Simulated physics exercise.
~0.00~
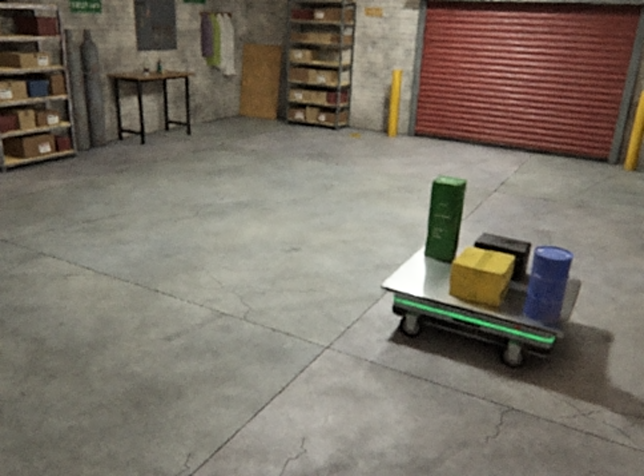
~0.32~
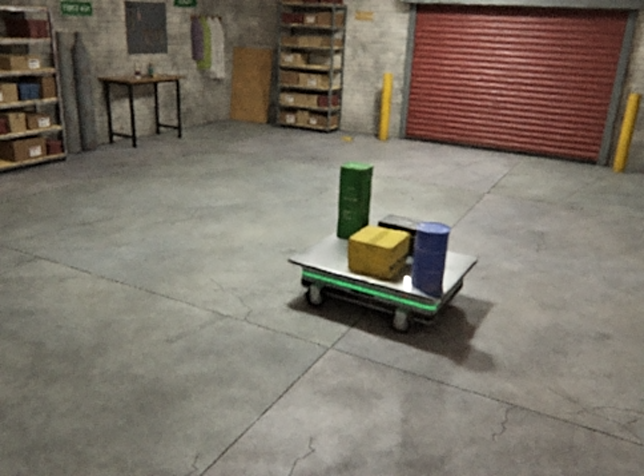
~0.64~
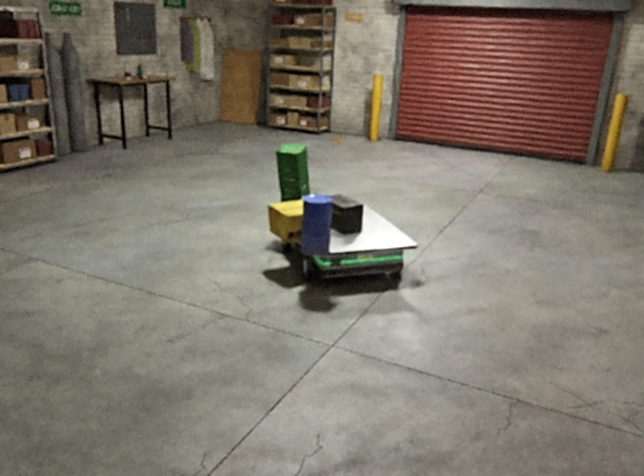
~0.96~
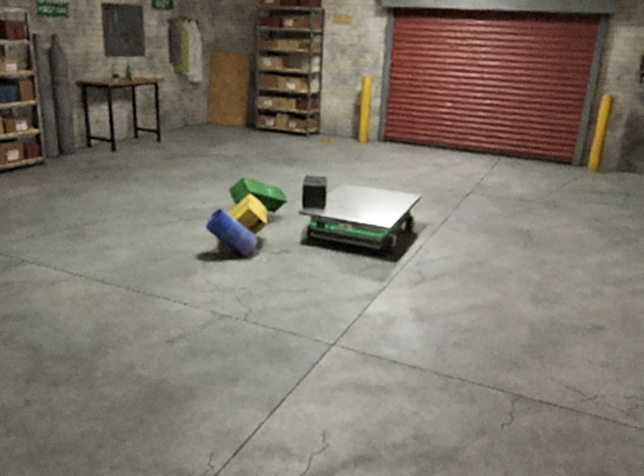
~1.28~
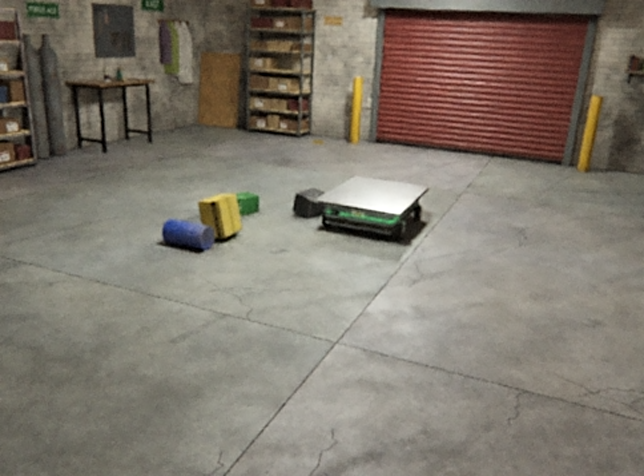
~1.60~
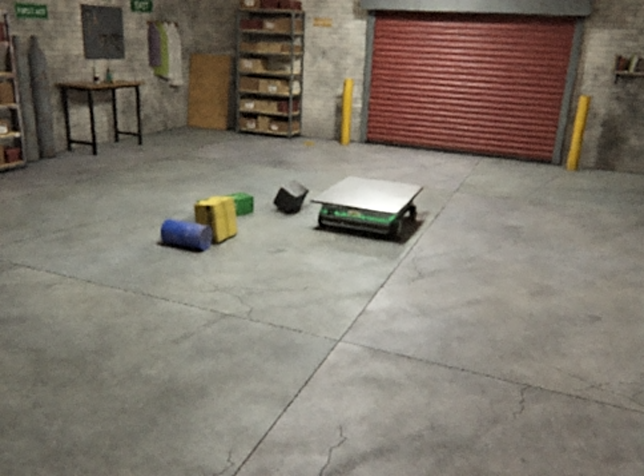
The clip shows a flat cart carrying a green box, blue canister, yellow box and black toolbox across a warehouse floor, turning as it goes; the green box, canister and yellow box fall off, then the toolbox tumbles off too, leaving the cart standing empty beside them.
